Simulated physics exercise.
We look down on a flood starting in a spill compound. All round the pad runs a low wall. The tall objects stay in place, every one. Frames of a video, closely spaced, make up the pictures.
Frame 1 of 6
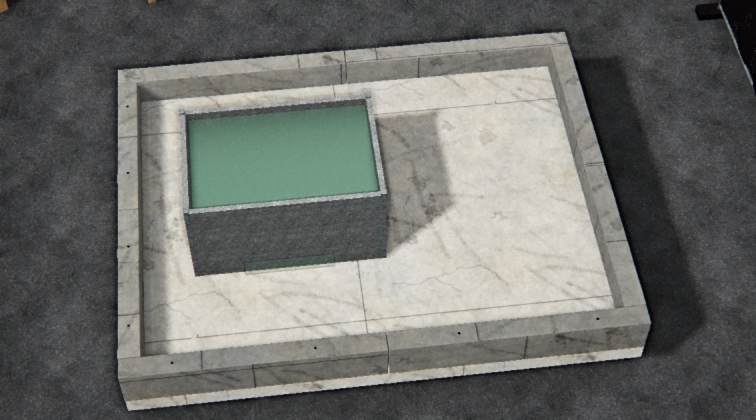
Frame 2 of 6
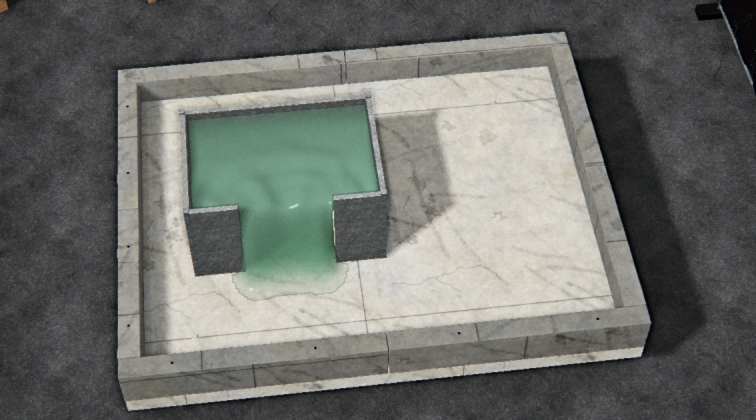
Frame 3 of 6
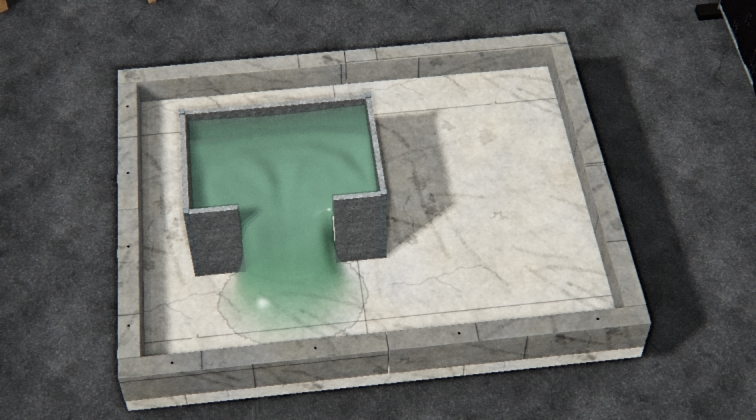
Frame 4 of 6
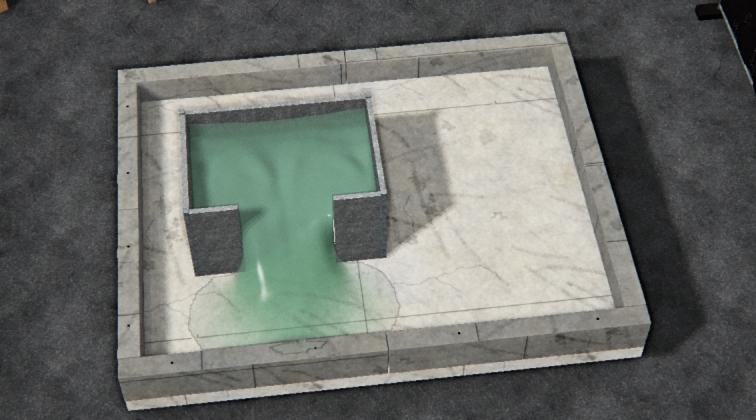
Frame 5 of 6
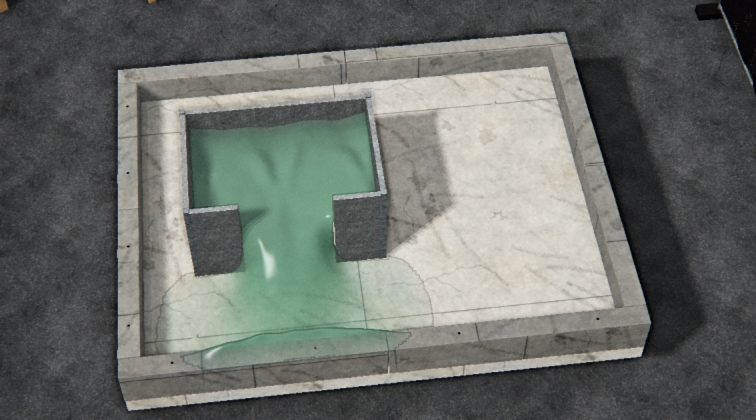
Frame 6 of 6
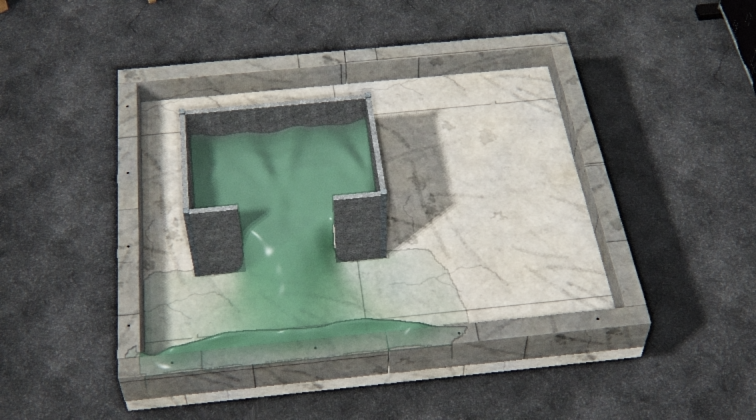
Green water pouring through a gap in a dark open tank, spreading over a pale walled pad and along its near wall.
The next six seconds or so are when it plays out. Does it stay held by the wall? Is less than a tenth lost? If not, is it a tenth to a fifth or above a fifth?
Tenth up to fifth.
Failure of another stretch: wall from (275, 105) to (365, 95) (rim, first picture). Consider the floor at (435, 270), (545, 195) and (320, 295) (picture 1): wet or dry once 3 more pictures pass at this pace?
Taking them as listed, I'd say unwetted, unwetted and unwetted.
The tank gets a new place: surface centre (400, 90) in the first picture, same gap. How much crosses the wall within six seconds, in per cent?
About 8 %.
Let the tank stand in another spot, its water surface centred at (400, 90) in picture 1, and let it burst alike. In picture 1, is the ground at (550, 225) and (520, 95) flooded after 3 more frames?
One after the other: Covered, clear.
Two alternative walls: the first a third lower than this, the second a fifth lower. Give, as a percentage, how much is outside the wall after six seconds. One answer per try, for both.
In turn 32 and 24 per cent.
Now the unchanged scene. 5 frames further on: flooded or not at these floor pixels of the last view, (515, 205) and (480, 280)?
Taken in the order asked, the two are unflooded and waterlogged.
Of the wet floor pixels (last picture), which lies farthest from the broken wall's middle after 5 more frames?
Front's tip: Near (611, 325).
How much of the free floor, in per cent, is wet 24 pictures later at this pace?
Estimated share: Around 95 %.
A moment on, water covers 30 % of the floor; the low wall has let 4 % over.
Next, water covers 35 % of the floor; the low wall has let 9 % over.
Then, water covers 55 % of the floor; the low wall has let 16 % over.
Later, water covers 75 % of the floor; the low wall has let 16 % over.
In the end, water covers 80 % of the floor; the low wall has let 16 % over.
